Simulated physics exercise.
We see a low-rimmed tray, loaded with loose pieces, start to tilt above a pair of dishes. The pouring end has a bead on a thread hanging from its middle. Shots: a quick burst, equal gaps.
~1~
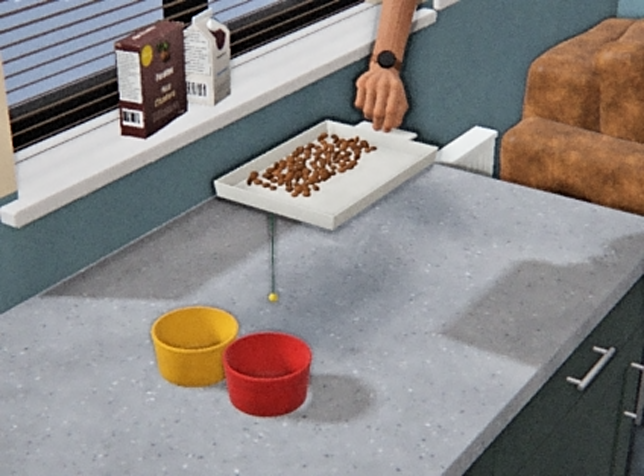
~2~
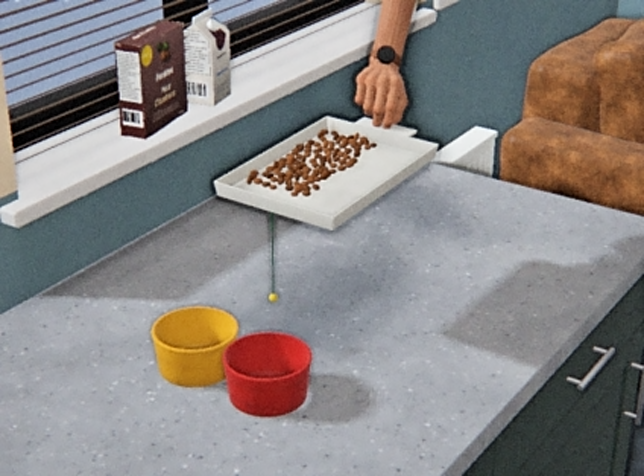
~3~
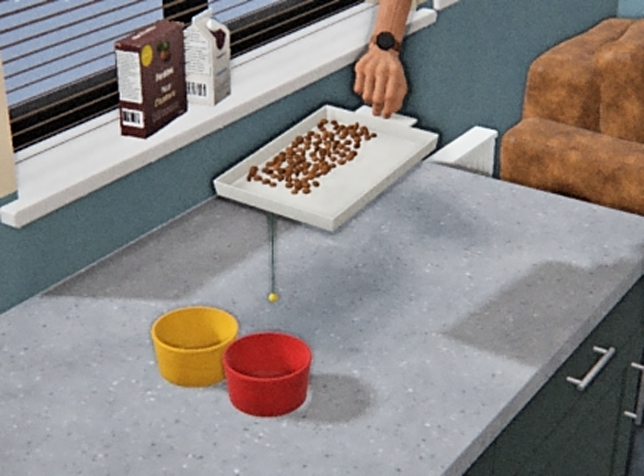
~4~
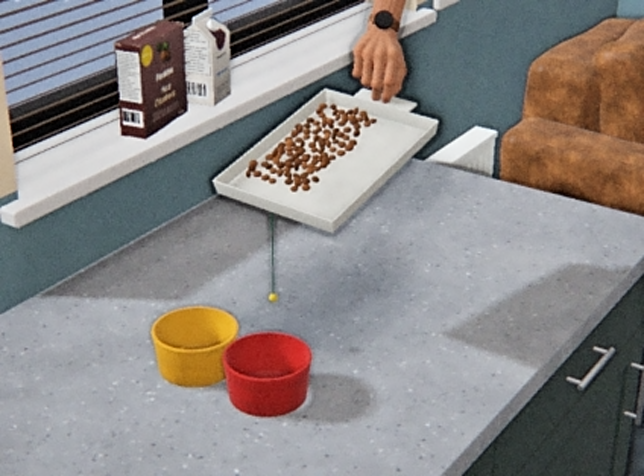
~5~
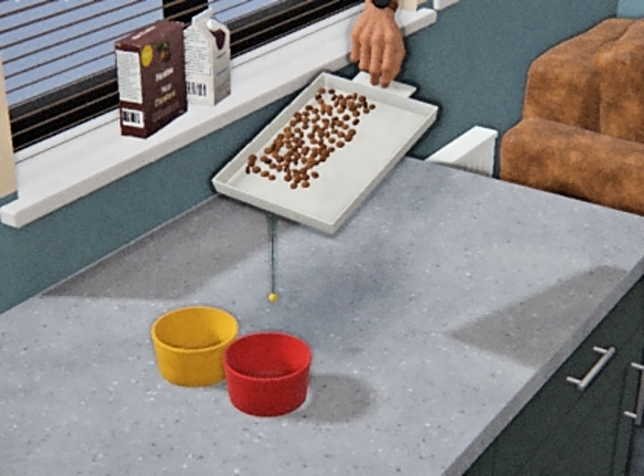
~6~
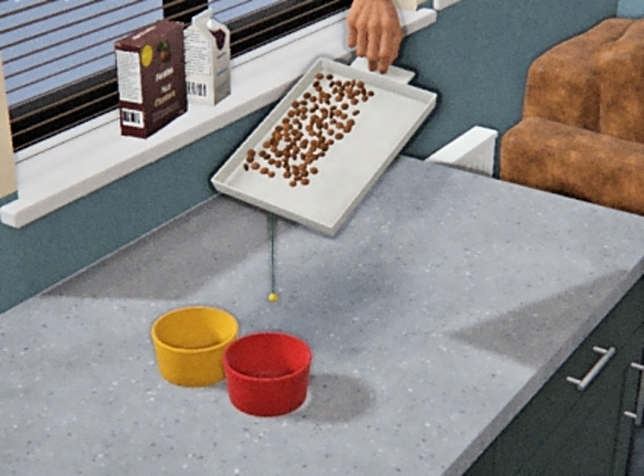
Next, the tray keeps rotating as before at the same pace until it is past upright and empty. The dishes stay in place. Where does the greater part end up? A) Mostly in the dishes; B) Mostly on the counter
Mostly on the counter (B).
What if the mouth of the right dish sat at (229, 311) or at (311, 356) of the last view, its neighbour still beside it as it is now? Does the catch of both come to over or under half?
The first place gets a lesser share, the second the greater share.
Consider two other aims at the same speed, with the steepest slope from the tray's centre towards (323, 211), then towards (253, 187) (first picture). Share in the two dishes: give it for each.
Shares: 10 %, then 0 %.
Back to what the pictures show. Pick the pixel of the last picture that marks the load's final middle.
It settles centred around (283, 380).
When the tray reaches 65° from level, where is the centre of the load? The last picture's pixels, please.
Look close to (279, 198) in the last picture.
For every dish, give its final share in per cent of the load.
So the left dish gets 10 % of the load, while the right one gets 20 %.
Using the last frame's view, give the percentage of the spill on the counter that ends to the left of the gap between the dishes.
Roughly 10 %.
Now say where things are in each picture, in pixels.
Corners of the pouring end (218, 182) and (332, 215), level; middle of the load (313, 163), bits of dog kibble; left dish (169, 363); right dish (242, 391); bead on its thread (274, 298), in the first picture.
Corners of the pouring end (217, 181) and (332, 216), level; middle of the load (313, 161), in the second picture.
Corners of the pouring end (217, 181) and (332, 217), tipped barely, lowest at the right corner; middle of the load (313, 155), in the third picture.
Corners of the pouring end (216, 180) and (332, 220), tipped a little, lowest at the right corner; middle of the load (312, 145), in the fourth picture.
Corners of the pouring end (215, 180) and (331, 222), tipped clearly, lowest at the right corner; middle of the load (311, 136), in the fifth picture.
Corners of the pouring end (215, 179) and (331, 225), tipped clearly, lowest at the right corner; middle of the load (309, 128); left dish (169, 363); right dish (242, 391), in the sixth picture.
Just after the last frame, tray tipped steeply; almost all on the tray; just a few in the air.
A moment on, tray tipped past a quarter turn; roughly a third on the tray; roughly a quarter in the right dish; about a tenth in the left dish; roughly a quarter outside both; about a tenth in the air.
Further on, tray tipped past a quarter turn; roughly a quarter in the right dish; about a tenth in the left dish; roughly two thirds outside both.
When it is over, tray tipped past a quarter turn; roughly a quarter in the right dish; about a tenth in the left dish; roughly two thirds outside both.
